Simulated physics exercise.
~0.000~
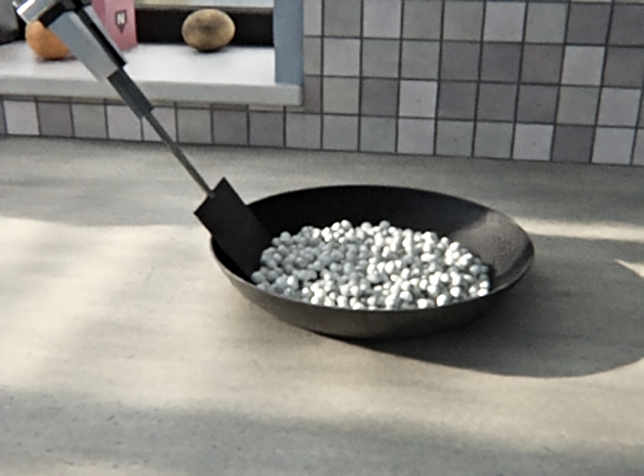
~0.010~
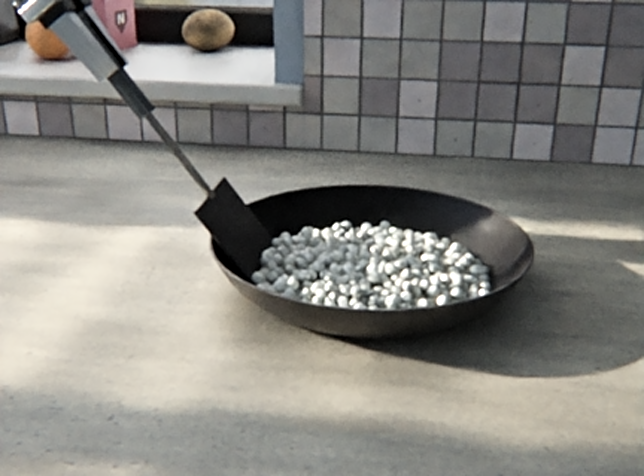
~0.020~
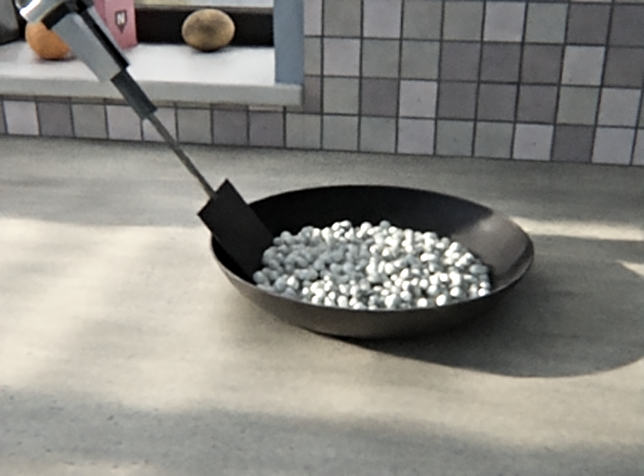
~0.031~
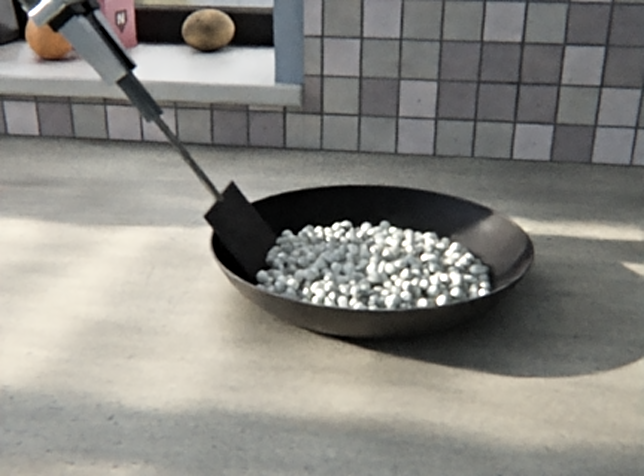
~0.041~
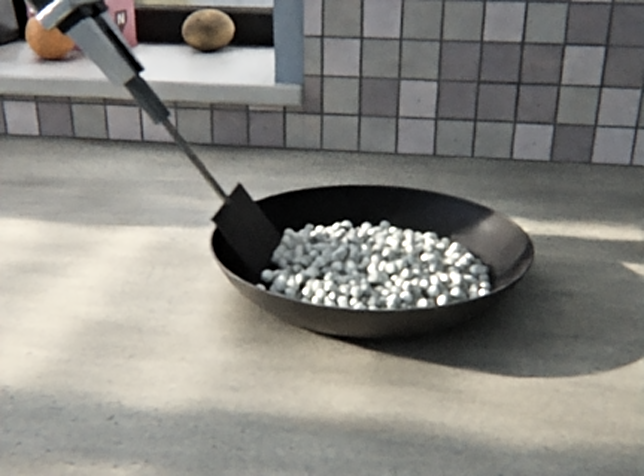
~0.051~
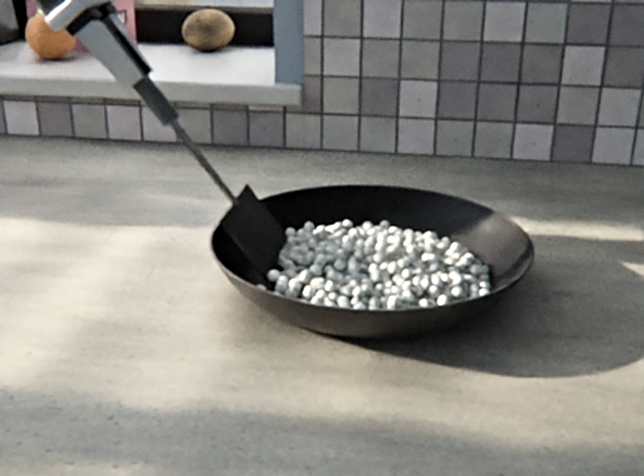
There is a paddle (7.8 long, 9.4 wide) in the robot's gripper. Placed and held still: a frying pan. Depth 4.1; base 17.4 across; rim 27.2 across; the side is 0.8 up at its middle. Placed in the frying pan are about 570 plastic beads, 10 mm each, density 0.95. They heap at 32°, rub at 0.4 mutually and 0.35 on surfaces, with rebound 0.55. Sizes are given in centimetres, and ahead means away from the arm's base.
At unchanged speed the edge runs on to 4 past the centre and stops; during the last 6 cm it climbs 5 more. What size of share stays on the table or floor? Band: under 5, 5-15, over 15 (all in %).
Under 5 %.
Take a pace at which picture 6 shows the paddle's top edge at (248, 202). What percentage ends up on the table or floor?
Estimate: Close to 10 %.
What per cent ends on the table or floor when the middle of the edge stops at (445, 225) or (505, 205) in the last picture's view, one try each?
Try 1: Approx. 5 %; try 2: Approx. 20 %.
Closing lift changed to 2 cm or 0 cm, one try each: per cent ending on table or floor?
Try one gives about 0 in a hundred, try two about 0 in a hundred.
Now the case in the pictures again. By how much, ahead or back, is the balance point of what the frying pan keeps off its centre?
Ahead, by around 4.0 cm.
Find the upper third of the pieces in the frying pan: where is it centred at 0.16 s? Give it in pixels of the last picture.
(404, 262).
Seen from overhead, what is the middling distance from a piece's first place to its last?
About 3 cm.
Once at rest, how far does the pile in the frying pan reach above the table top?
Peak at rest, approximately 4.0 centimetres.
After 0.11 s, sloping 53°, highest piece 4 above the table; 571 in the frying pan.
After 0.16 s, sloping 53°, highest piece 5 above the table; 571 in the frying pan.
After 0.39 s, sloping 53°, highest piece 5 above the table; 567 in the frying pan, 3 on the table or floor, 1 on the blade or in flight.
After 1.44 s, sloping 53°, highest piece 4 above the table; 567 in the frying pan, 4 on the table or floor.
In the end, 567 in the frying pan, 4 on the table or floor. That is 1 % on the table or floor.
